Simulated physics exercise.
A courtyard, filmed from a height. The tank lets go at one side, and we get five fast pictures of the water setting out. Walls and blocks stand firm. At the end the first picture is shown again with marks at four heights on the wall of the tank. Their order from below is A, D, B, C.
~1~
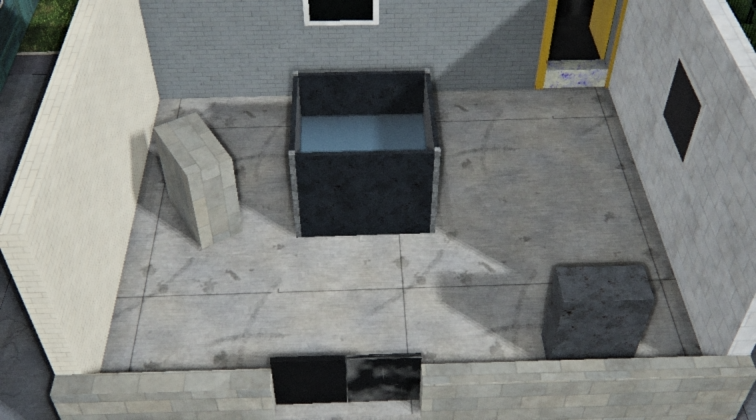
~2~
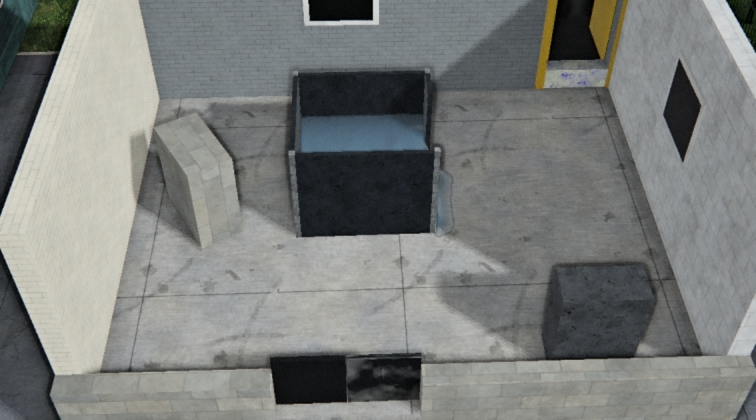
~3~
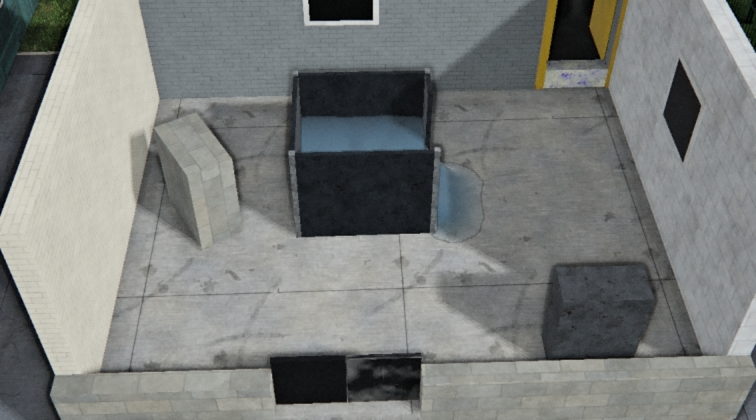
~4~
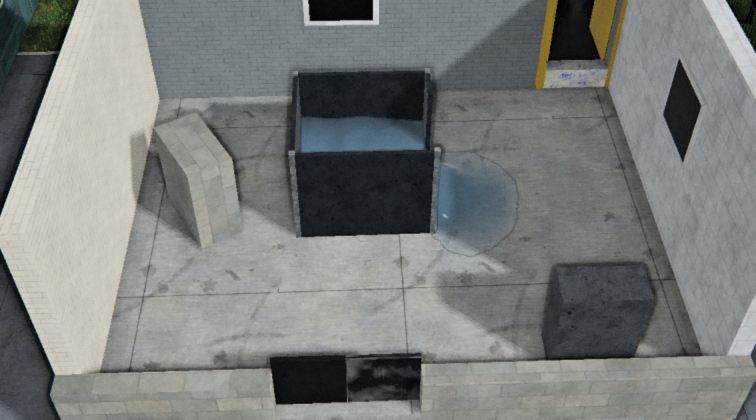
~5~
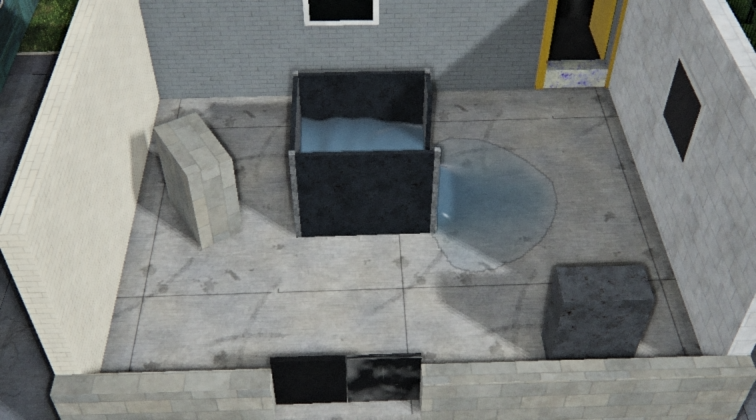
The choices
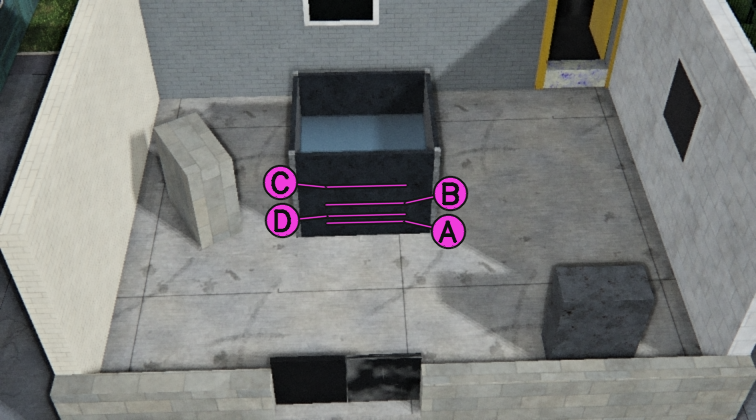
Walled concrete yard seen from above, water pouring from the right side of a dark tank and spreading across the ground.
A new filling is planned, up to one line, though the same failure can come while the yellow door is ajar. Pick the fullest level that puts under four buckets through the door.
C is the one.
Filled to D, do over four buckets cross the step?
No, that is safe.
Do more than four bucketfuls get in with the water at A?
No.
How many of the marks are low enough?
All of the four.
On the marked copy, A at (366, 222); B at (365, 203); C at (365, 186); D at (365, 215); from the bottom up A, D, B, C.
With A, nothing gets over.
With B, nothing gets over.
With C, a bucket or two gets in.
With D, nothing gets over.
